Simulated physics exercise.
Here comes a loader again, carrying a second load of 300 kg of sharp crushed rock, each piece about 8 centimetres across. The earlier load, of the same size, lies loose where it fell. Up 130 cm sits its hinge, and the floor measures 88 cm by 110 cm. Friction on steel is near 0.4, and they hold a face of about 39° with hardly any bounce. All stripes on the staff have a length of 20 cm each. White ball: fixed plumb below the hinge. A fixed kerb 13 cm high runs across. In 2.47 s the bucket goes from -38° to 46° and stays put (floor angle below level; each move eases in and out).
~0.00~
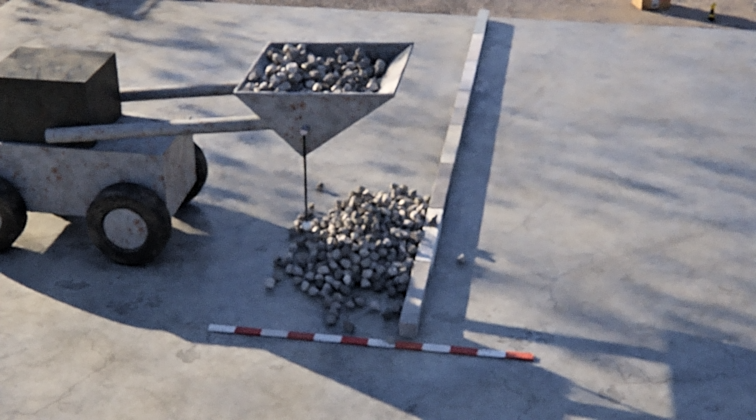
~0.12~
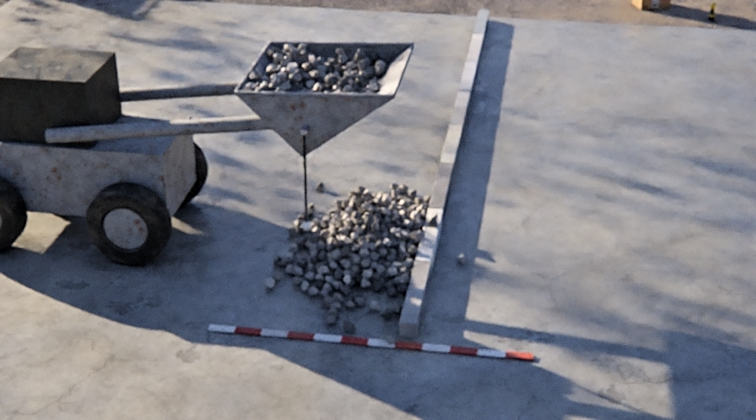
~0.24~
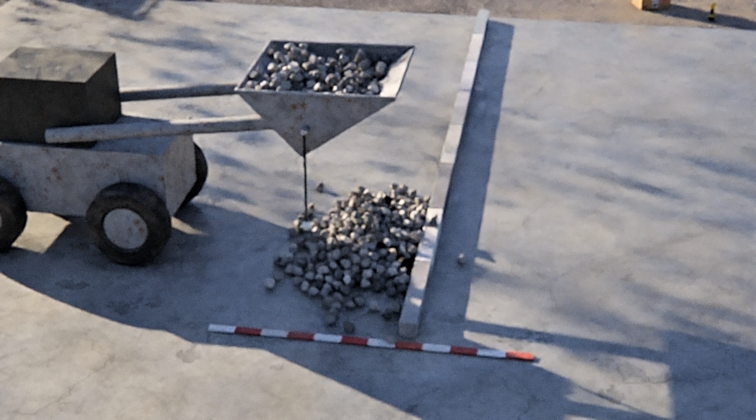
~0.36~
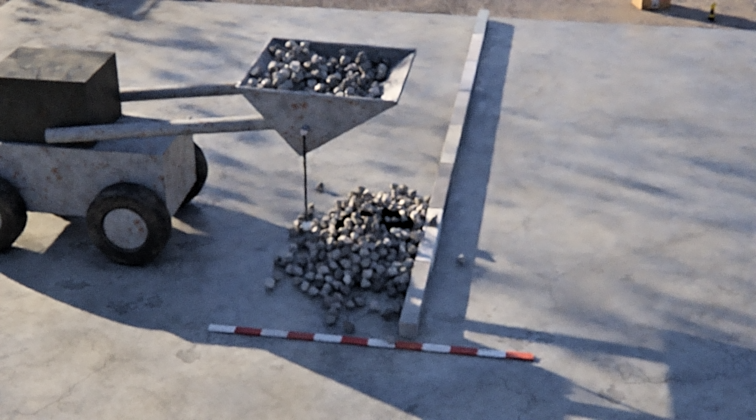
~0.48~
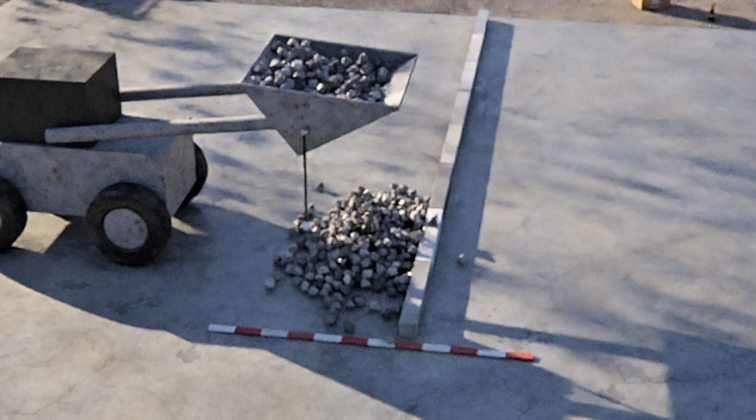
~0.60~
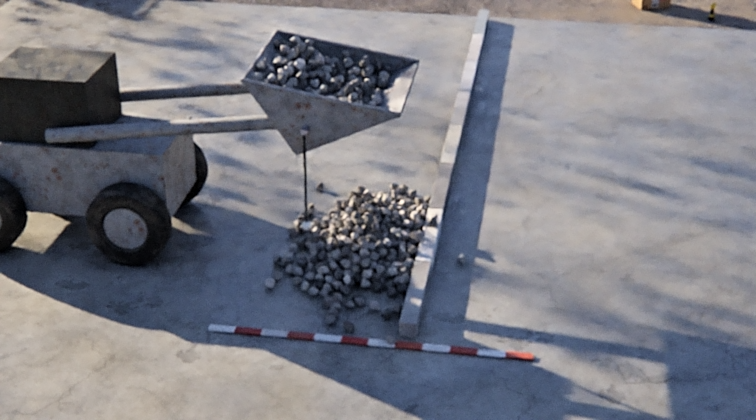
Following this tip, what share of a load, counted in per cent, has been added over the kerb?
36 per cent, roughly.
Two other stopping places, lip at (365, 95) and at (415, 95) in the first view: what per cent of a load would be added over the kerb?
Roughly 10 per cent, then 70 per cent.
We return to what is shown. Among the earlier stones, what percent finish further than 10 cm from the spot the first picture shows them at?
Estimate: 0 %, roughly.
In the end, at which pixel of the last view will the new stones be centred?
In the last view, about pixel (417, 233).
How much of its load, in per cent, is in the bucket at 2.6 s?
Roughly 5 per cent remains inside.
After 1.9 s the floor is at 33°; in per cent of one load, 96 in the bucket, 104 on this side of the kerb; the foremost stones are at (427, 232).
After 2.6 s the floor is at 46°; in per cent of one load, 3 in the bucket, 176 on this side of the kerb, 21 over the kerb; the foremost stones are at (505, 242).
After 2.9 s the floor is at 46°; in per cent of one load, 0 in the bucket, 168 on this side of the kerb, 32 over the kerb; the foremost stones are at (547, 251).
After 5.6 s the floor is at 46°; in per cent of one load, 0 in the bucket, 164 on this side of the kerb, 36 over the kerb; the foremost stones are at (567, 254). Net gain over the kerb, 36.
